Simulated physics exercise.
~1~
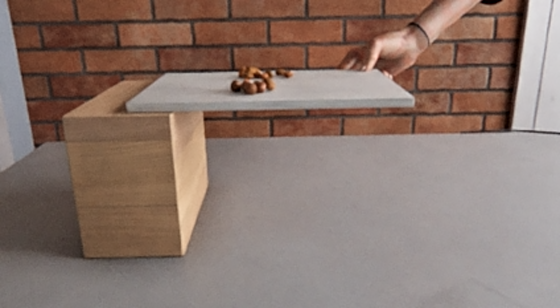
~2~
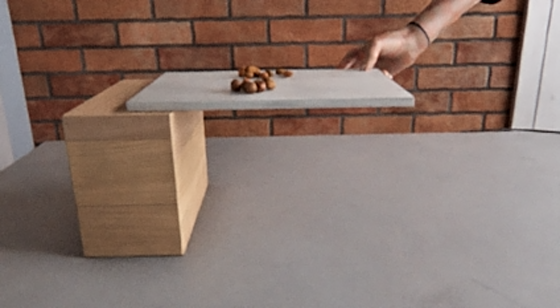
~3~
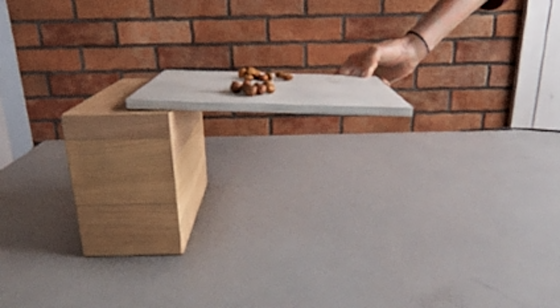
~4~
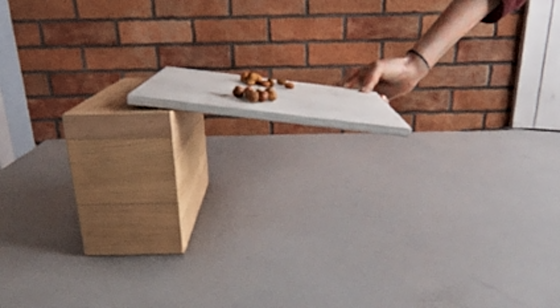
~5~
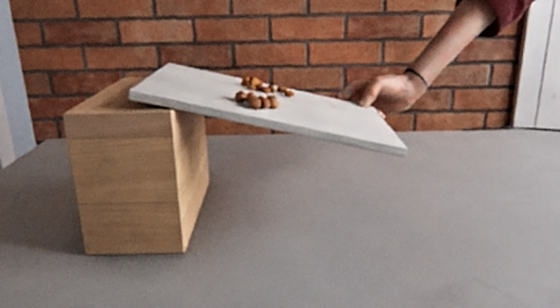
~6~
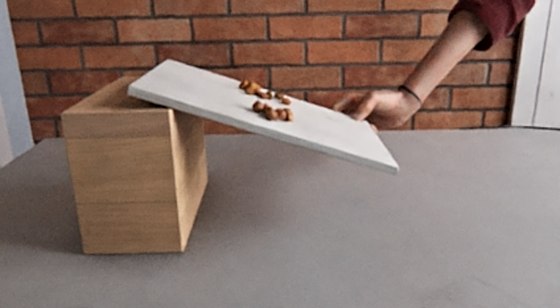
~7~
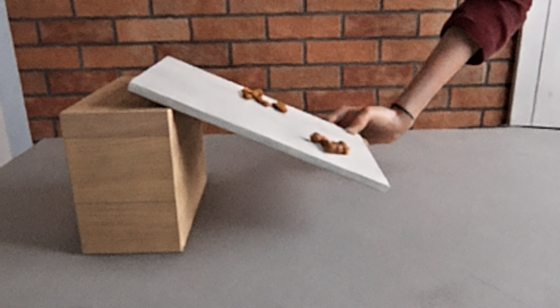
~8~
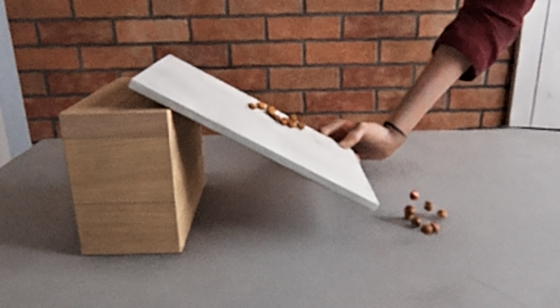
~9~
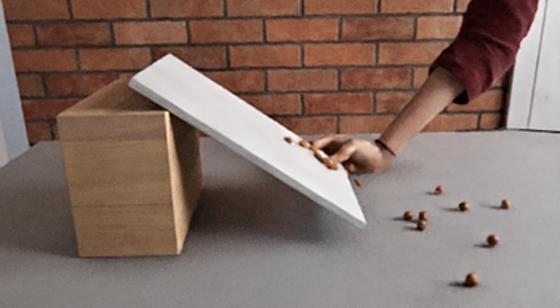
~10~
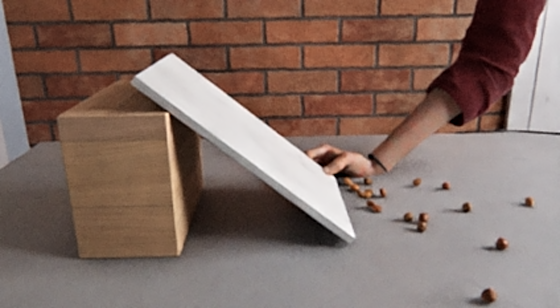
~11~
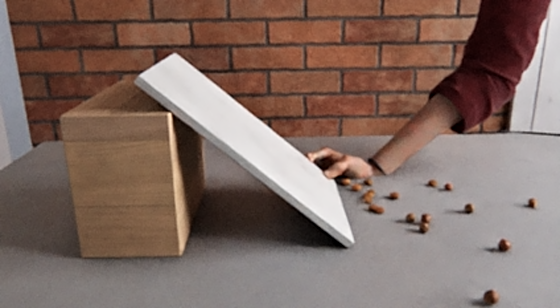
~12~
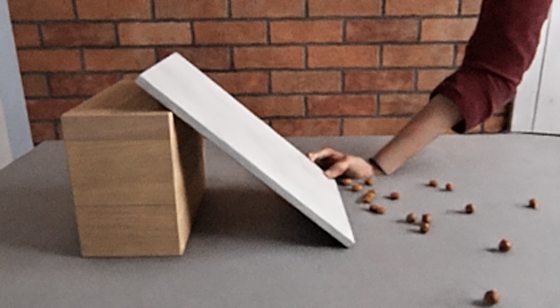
On a gray tabletop before a red brick wall, a white board lies level, its left end on a wooden block and its right end held by a hand. Two small clusters of brown, nut-like pieces sit near its middle. The hand lowers its end, and the pieces stay put at first as the slope grows. Then the front cluster slides down and spills onto the table, scattering to the right. The back cluster follows, tumbling off near the hand. Finally the board rests as a steep ramp, the front pieces spread farther out than the back ones, which lie mostly near its foot.
